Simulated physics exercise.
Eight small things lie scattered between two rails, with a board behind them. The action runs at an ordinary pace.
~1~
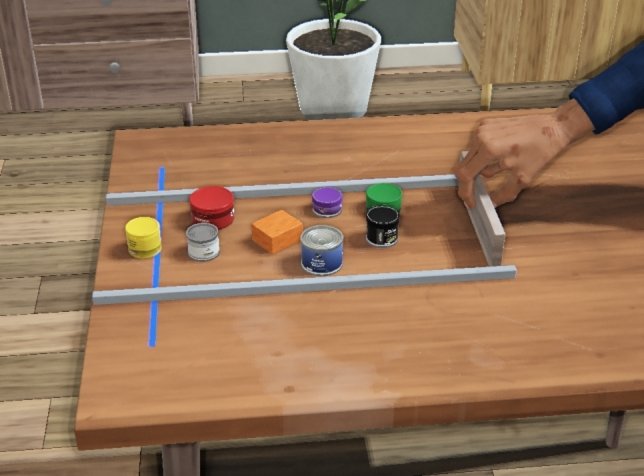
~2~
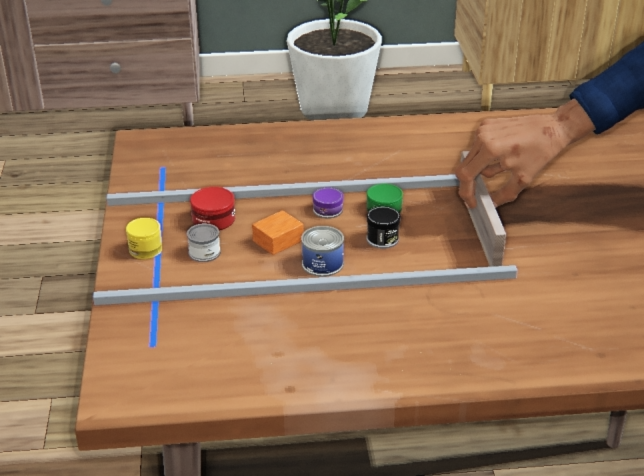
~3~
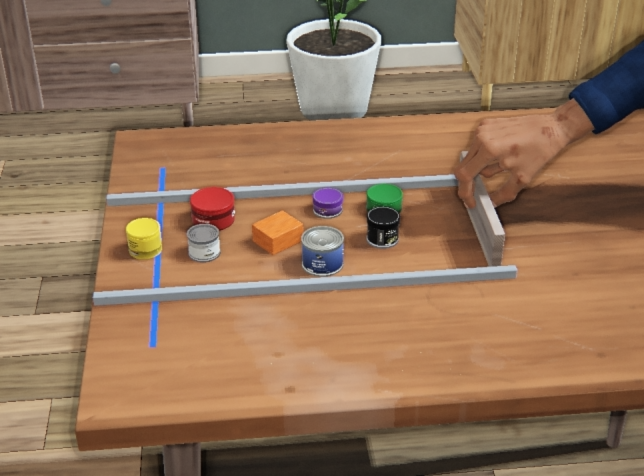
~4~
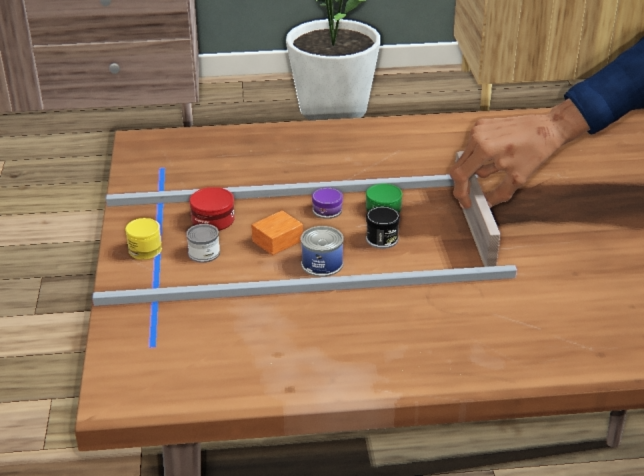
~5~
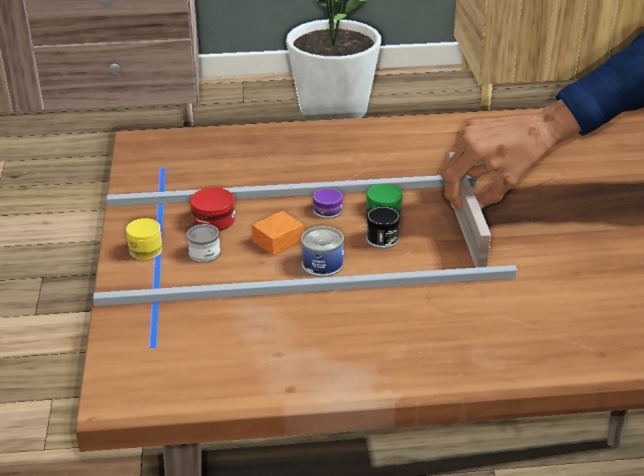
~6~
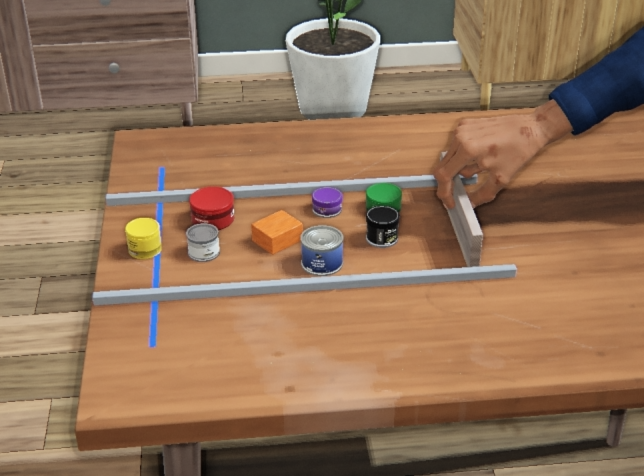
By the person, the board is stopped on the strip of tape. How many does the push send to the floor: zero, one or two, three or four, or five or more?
I expect one or two drops over the end.
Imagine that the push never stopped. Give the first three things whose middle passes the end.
It's the yellow tub, followed by the red tub, with the white pot after.
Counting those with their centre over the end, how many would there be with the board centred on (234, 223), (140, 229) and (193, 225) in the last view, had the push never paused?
Past-the-end tally - position 1: 0, position 2: 4, position 3: 0.
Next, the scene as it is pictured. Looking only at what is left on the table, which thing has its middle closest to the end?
I'd say the red tub.
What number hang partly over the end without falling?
I'd put it at 3.
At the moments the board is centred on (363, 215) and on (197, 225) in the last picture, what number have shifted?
Moved so far: 3, then 8.
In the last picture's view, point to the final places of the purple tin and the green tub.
Roughly at (141, 205) and at (140, 223), in that order.
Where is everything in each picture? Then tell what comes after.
Yellow tub (144, 238); white pot (203, 242); red tub (212, 208); board (480, 208); tape (158, 246), in the first picture.
White pot (204, 243); purple tin (328, 203), in the second picture.
Red tub (213, 209); green tub (384, 201), in the third picture.
Yellow tub (144, 239); board (475, 209), in the fourth picture.
White pot (204, 243); blue pot (323, 252), in the fifth picture.
Yellow tub (144, 239); white pot (203, 243); red tub (212, 209); board (459, 209); tape (158, 246), in the sixth picture.
A little later, none off yet; yellow tub at rest near (144, 239); white pot at rest near (203, 243); red tub at rest near (212, 209).
Next, none off yet; yellow tub at rest near (144, 239); white pot at rest near (203, 243); red tub moving near (204, 210).
Later still, none off yet; yellow tub shifted about its own width near (124, 245); white pot shifted well along near (149, 259); red tub shifted well along near (138, 217).
When it is over, the number that fall off is one or two; down, yellow tub.
